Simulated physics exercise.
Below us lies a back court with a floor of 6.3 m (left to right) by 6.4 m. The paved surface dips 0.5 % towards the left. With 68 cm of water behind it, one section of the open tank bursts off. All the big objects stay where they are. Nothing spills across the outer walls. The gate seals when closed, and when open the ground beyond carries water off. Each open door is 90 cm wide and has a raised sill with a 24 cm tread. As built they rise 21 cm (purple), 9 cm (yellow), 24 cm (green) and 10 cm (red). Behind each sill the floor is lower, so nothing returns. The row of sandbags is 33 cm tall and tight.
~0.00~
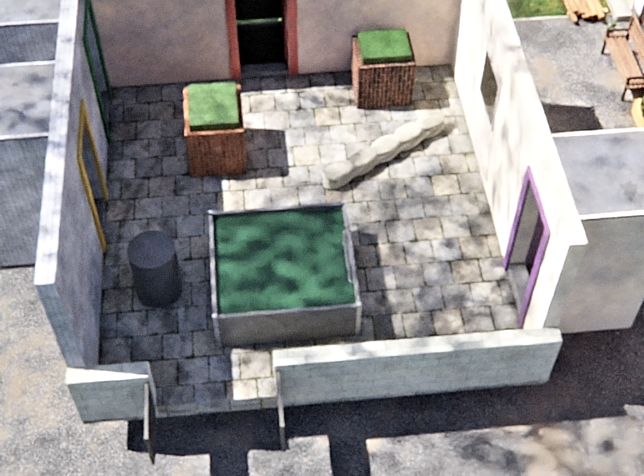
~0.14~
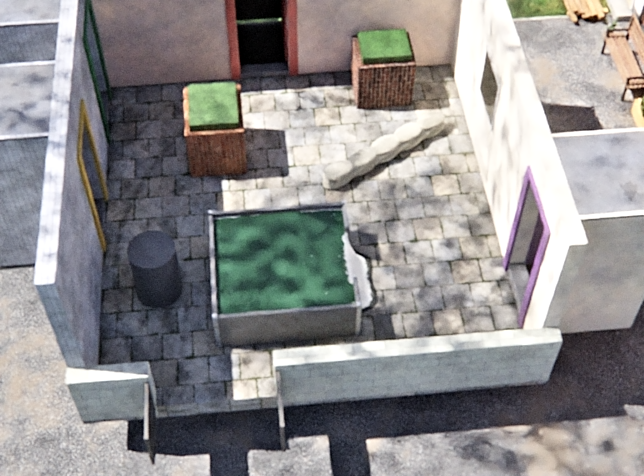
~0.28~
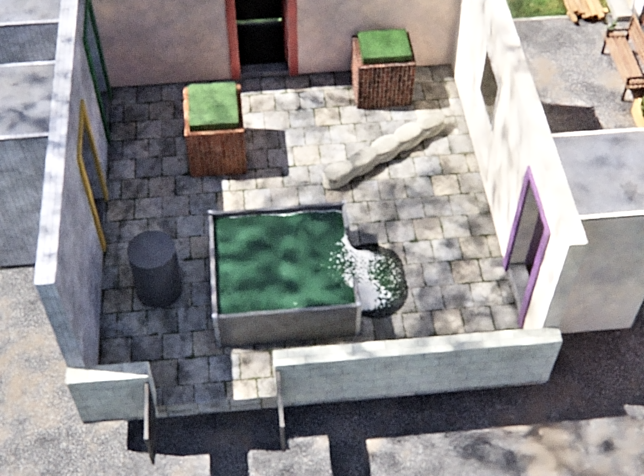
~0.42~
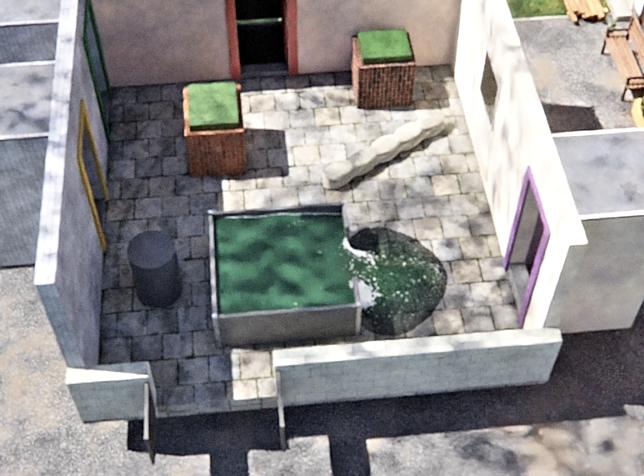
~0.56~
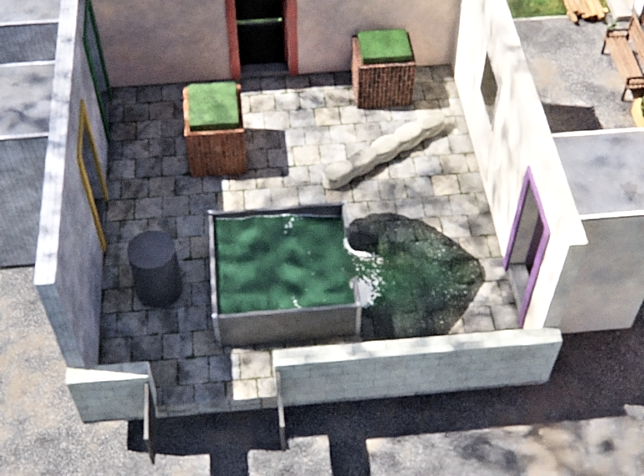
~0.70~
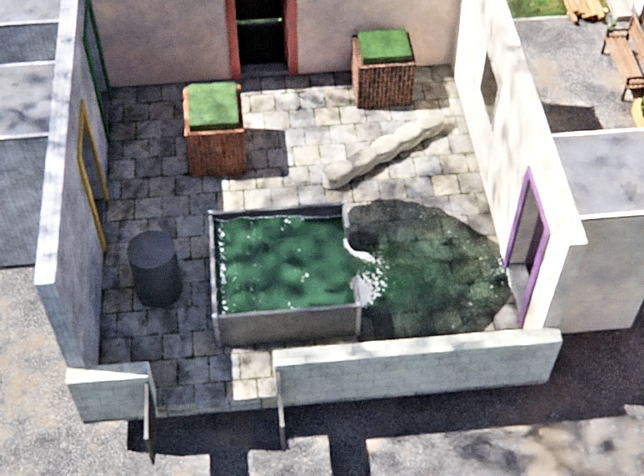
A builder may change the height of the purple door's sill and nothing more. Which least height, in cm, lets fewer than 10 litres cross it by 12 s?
At least 28 cm or so.
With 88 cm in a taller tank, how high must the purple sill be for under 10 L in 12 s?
Some 38 cm.
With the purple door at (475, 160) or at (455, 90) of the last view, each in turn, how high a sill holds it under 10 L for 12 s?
About 16 and 14.0 cm.
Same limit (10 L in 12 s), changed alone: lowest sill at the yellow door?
About 7.0 cm at yellow.
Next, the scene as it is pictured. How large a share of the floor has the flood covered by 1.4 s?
Near 25 per cent is wet.
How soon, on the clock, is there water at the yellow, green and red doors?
Arrival: Yellow 7.0 s, green 7.0 s, red 4.0 s.
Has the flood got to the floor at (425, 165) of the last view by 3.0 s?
It is wet.
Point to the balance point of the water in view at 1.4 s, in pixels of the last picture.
Near (324, 284).
After 1.4 s water covers 25 % of the floor, deepest (38 cm) near (359, 281); 31 cm at the purple door, 11 litres in over its 21 cm sill.
After 3.0 s water covers 30 % of the floor, deepest (25 cm) near (465, 282); 24 cm at the purple door, 60 litres in over its 21 cm sill.
After 12.0 s water covers 95 % of the floor, deepest (11 cm) near (505, 349); 10 cm at the purple door, 65 litres in over its 21 cm sill.
At the purple door as built, the water arrived by 0.8 s and peaked near 32 cm at 2.0 s.
Run again over the same 12 s with other heights there, 35 litres in over 24 cm, 2 litres over 32.5 cm. The limit of 10 litres is kept from about 28 cm up.
